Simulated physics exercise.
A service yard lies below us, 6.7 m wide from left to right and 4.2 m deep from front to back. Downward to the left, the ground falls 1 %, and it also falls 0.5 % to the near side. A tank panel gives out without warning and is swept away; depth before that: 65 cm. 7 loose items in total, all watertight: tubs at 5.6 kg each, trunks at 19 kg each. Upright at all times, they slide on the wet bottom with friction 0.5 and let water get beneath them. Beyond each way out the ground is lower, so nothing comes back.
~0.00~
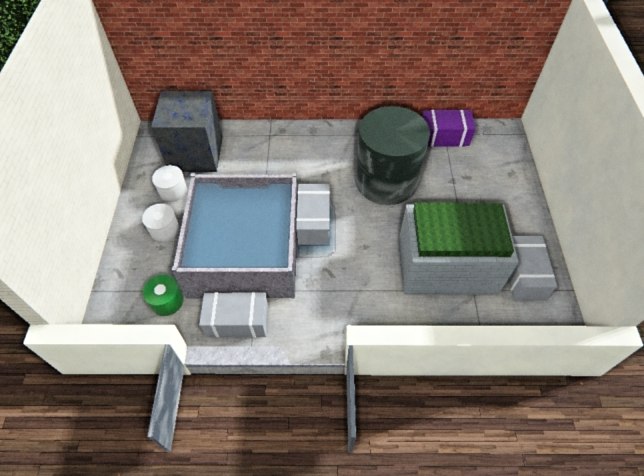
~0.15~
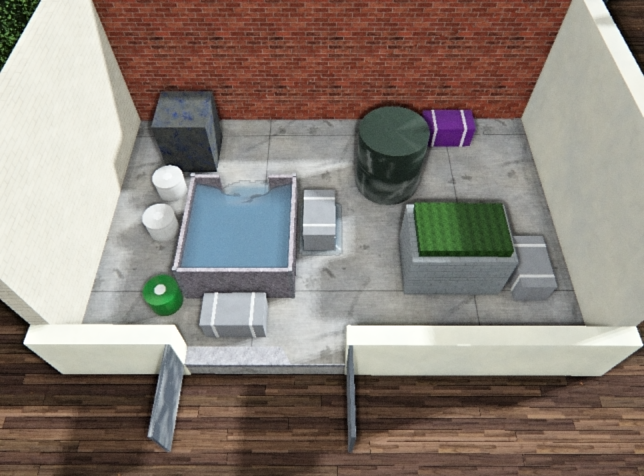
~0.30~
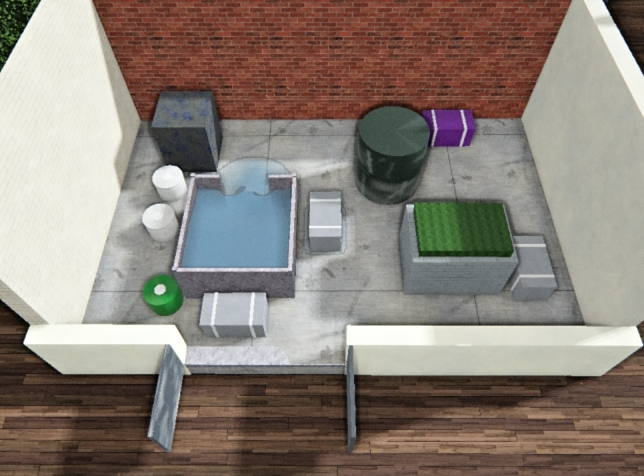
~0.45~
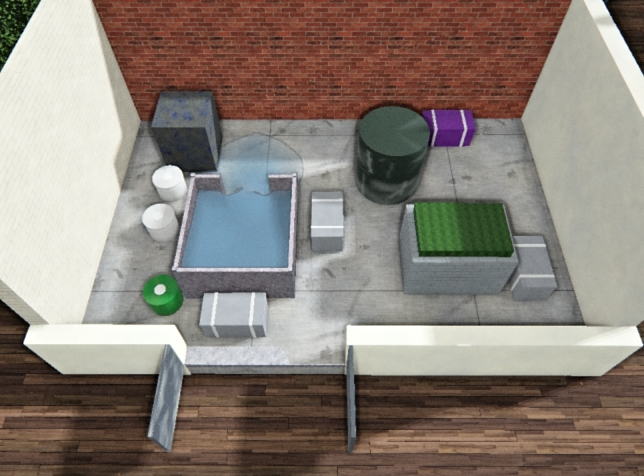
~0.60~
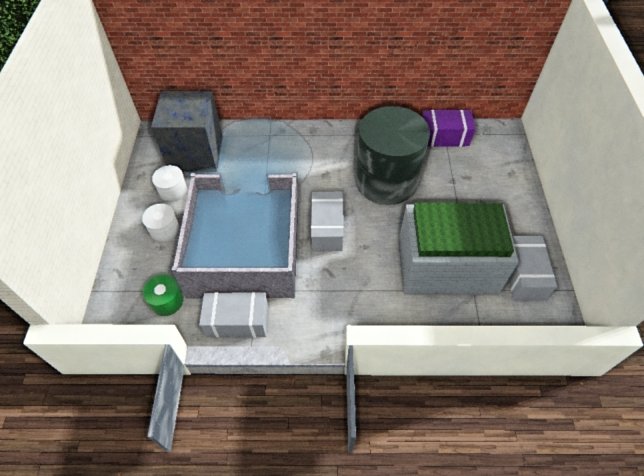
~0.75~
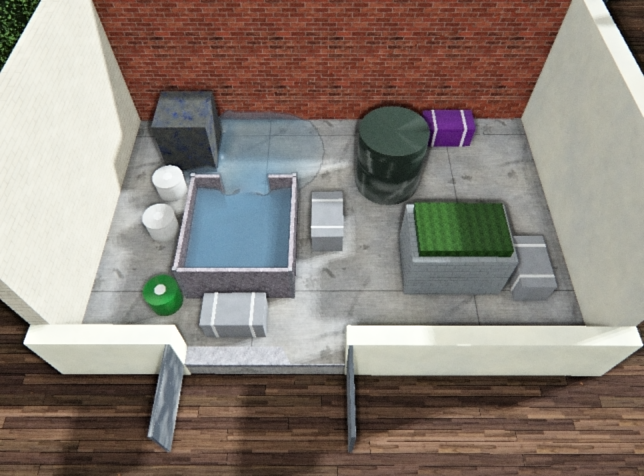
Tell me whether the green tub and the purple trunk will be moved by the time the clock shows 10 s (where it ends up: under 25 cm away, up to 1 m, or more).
Outcome: The green tub is pushed a bit; the purple trunk is pushed well away.
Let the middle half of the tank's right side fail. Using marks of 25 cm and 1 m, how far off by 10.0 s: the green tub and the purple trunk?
Then the green tub remains roughly in place and the purple trunk goes a great distance.
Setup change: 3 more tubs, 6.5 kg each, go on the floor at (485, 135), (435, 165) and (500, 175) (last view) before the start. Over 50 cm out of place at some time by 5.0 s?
Lab note - in order: Above threshold / above threshold / above threshold.
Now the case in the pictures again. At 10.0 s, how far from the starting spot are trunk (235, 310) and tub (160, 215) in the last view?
The first ends 30 cm from its start, the second 60 cm.
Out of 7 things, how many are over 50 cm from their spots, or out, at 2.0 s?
The number I get is 0.
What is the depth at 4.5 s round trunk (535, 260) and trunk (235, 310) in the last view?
3 and 0 cm.
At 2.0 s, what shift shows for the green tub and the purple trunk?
Shifts: Around 0 and 0 cm.
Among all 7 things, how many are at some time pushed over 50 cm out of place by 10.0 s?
The total is 5.
After 2.0 s the green tub is near (160, 290), 0.0 m from its start, aground; the purple trunk is near (451, 120), 0.0 m from its start, aground; 0 of 7 are out; 0 afloat.
After 4.5 s the green tub is near (157, 300), 0.1 m from its start, aground; the purple trunk is near (520, 161), 1.3 m from its start, afloat; 0 of 7 are out; 2 afloat.
After 7.0 s the green tub is near (183, 318), 0.6 m from its start, afloat; the purple trunk is near (519, 238), 2.4 m from its start, afloat; 0 of 7 are out; 5 afloat.
After 10.0 s the green tub is near (194, 323), 0.7 m from its start, afloat; the purple trunk is near (536, 291), 3.2 m from its start, afloat; 0 of 7 are out; 5 afloat.
